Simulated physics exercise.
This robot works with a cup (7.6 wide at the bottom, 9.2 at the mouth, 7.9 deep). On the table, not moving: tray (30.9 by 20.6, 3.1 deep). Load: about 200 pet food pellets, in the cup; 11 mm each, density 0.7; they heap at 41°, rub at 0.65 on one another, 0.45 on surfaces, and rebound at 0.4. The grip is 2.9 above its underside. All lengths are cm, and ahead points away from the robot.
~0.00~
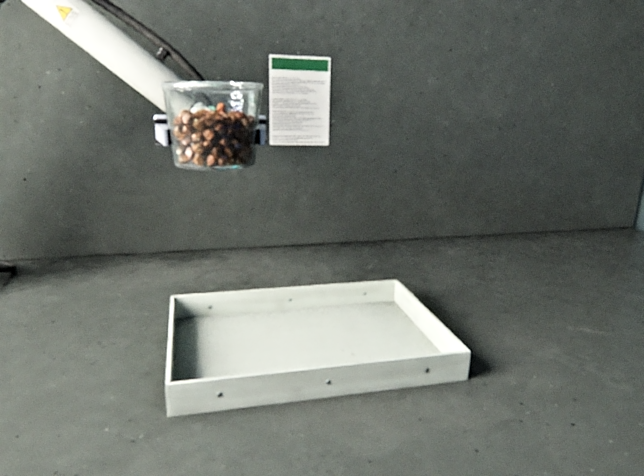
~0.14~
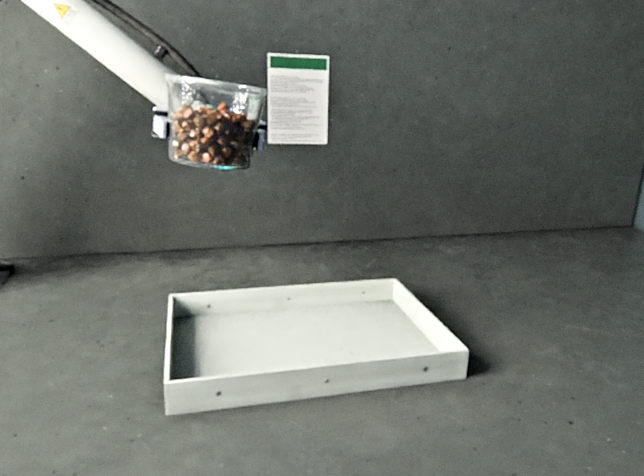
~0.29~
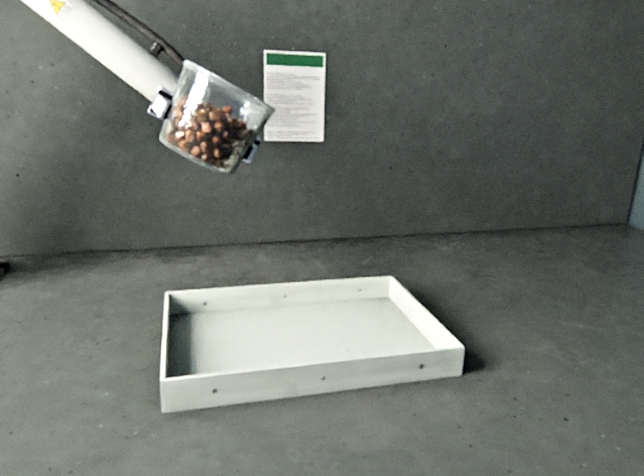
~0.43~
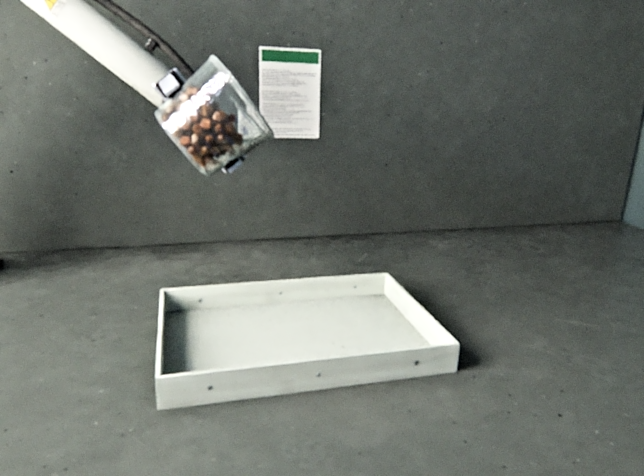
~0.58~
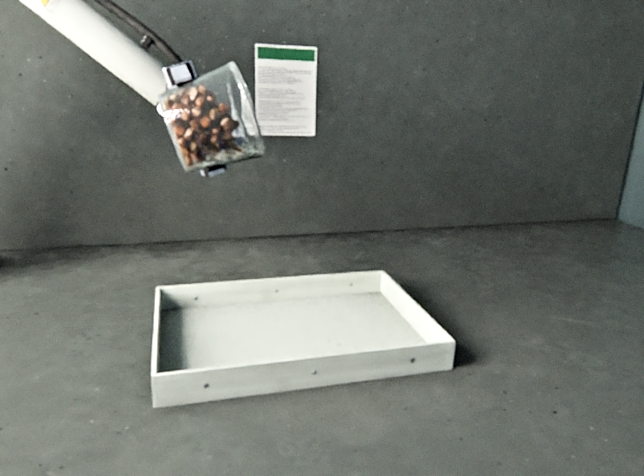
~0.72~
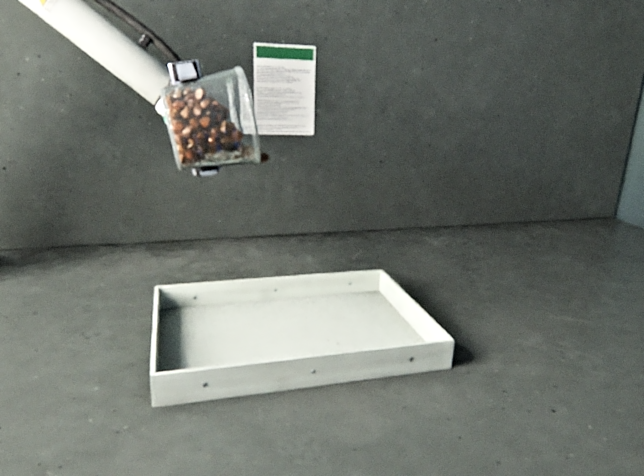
A white robot arm reaches in from the upper left of a grey room, seen from the front and slightly above. It holds a clear cup partly filled with brown pellets, near a white sheet with a green band on the back wall, above an empty, pale rectangular tray. The cup tilts steadily rightward onto its side, pellets shifting inside, while the view drifts very slightly.
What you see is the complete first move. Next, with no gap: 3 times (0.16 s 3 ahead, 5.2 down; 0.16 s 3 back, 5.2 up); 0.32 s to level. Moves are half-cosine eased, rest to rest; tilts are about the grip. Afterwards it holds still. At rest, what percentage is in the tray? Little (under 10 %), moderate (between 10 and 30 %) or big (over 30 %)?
A moderate share, between 10 and 30 %, ends in the tray.
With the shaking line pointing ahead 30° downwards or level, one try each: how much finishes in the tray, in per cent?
Some 60 and 90 per cent.
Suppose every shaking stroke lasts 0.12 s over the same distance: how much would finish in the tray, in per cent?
It would be near 35 per cent.
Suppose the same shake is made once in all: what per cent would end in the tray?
It would be near 10 per cent.
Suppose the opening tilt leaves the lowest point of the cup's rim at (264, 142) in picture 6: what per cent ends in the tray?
Some 0 per cent.
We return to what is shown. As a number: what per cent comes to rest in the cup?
About 85 per cent.
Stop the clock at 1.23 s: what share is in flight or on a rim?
Some 1 per cent.
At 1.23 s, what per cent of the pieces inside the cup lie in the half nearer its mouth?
Roughly 40 per cent.
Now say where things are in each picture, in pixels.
Cup middle at (214, 126), level; upper third of the load around (216, 120), from x 175 to 250, top at y 105; 201 in the cup, in the first picture.
Cup middle at (214, 124), tilted 8° forward; upper third of the load around (212, 118), from x 180 to 250, top at y 105, in the second picture.
Cup middle at (213, 123), tilted 28° forward; upper third of the load around (203, 115), from x 170 to 250, top at y 100, in the third picture.
Cup middle at (212, 122), tilted 52° forward; upper third of the load around (199, 111), from x 170 to 240, top at y 90, in the fourth picture.
Cup middle at (210, 123), tilted 72° forward; upper third of the load around (196, 108), from x 170 to 240, top at y 90, in the fifth picture.
Cup middle at (209, 123), tilted 80° forward; upper third of the load around (194, 110), from x 170 to 265, top at y 95; 201 in the cup, in the sixth picture.
After 1.23 s, tilted 80° forward, highest piece 23 above the table; 186 in the cup, 13 in the tray, 2 in flight or on a rim.
After 1.74 s, tilted 72° forward, highest piece 27 above the table; 170 in the cup, 29 in the tray, 2 in flight or on a rim.
After 2.20 s, level, highest piece 30 above the table; 170 in the cup, 31 in the tray.
After 3.25 s, level, highest piece 30 above the table; 170 in the cup, 31 in the tray.
At rest, 170 in the cup, 31 in the tray. That is 15 % in the tray.
